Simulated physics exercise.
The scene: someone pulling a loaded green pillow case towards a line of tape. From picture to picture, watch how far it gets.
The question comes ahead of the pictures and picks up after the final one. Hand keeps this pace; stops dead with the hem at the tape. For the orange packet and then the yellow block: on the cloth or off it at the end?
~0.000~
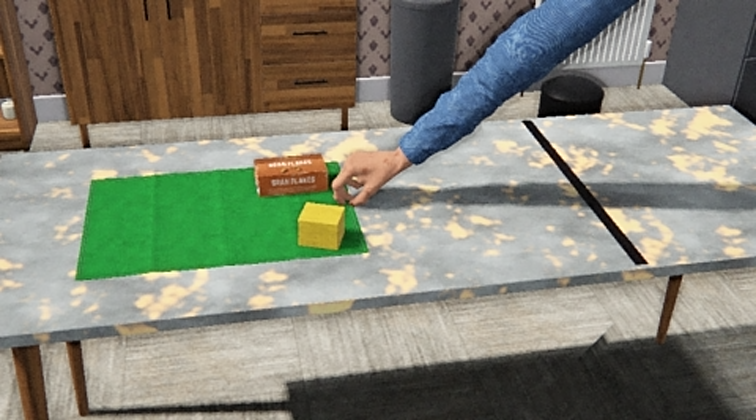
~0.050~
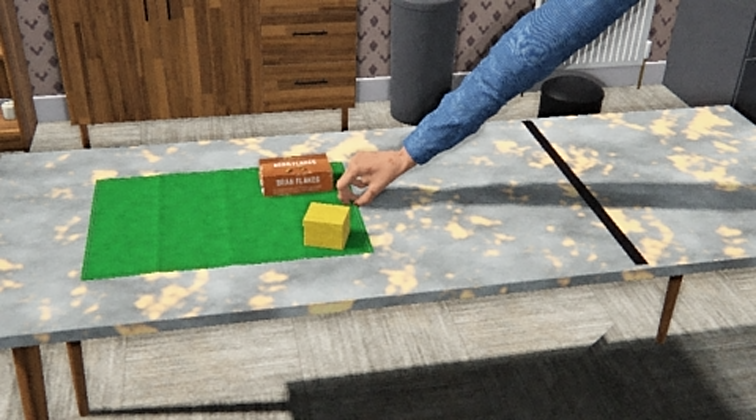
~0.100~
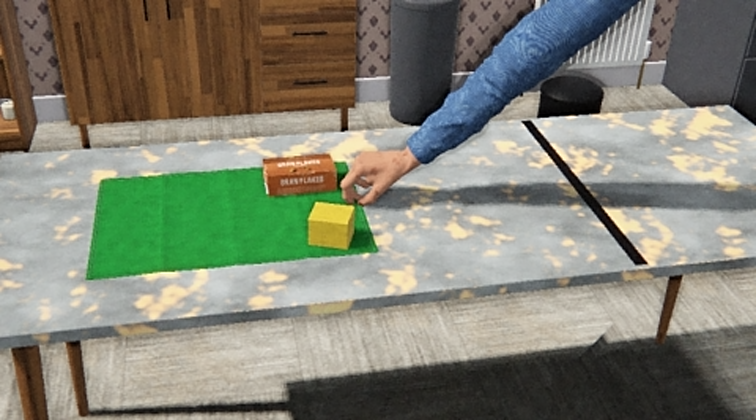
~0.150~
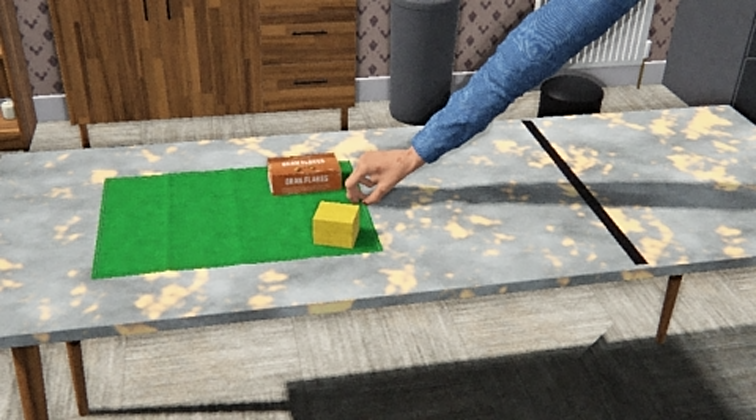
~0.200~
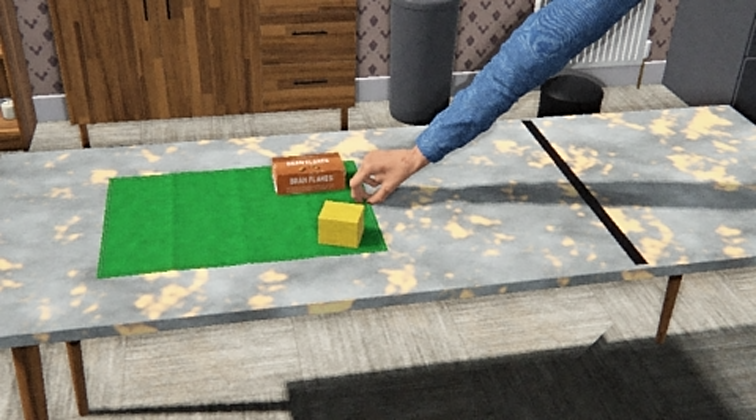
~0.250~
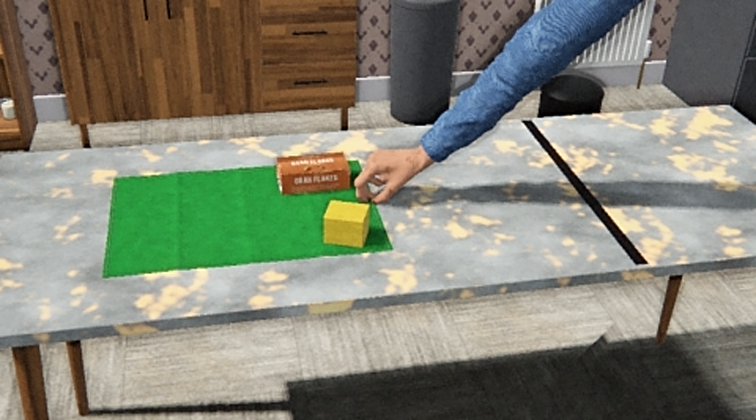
Orange packet on, yellow block on.
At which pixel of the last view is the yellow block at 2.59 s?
Around (567, 204).
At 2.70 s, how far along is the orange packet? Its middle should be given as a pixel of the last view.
Roughly at (516, 157).
After 2.59 s, hem at the tape; orange packet on the cloth near (512, 158); yellow block on the cloth near (567, 204).
After 2.70 s, hem at the tape; orange packet on the cloth near (517, 157); yellow block on the cloth near (572, 204).
At rest, hem at the tape; orange packet on the cloth near (517, 157); yellow block on the cloth near (572, 204). The orange packet keeps its seat and the yellow block stays on the cloth.
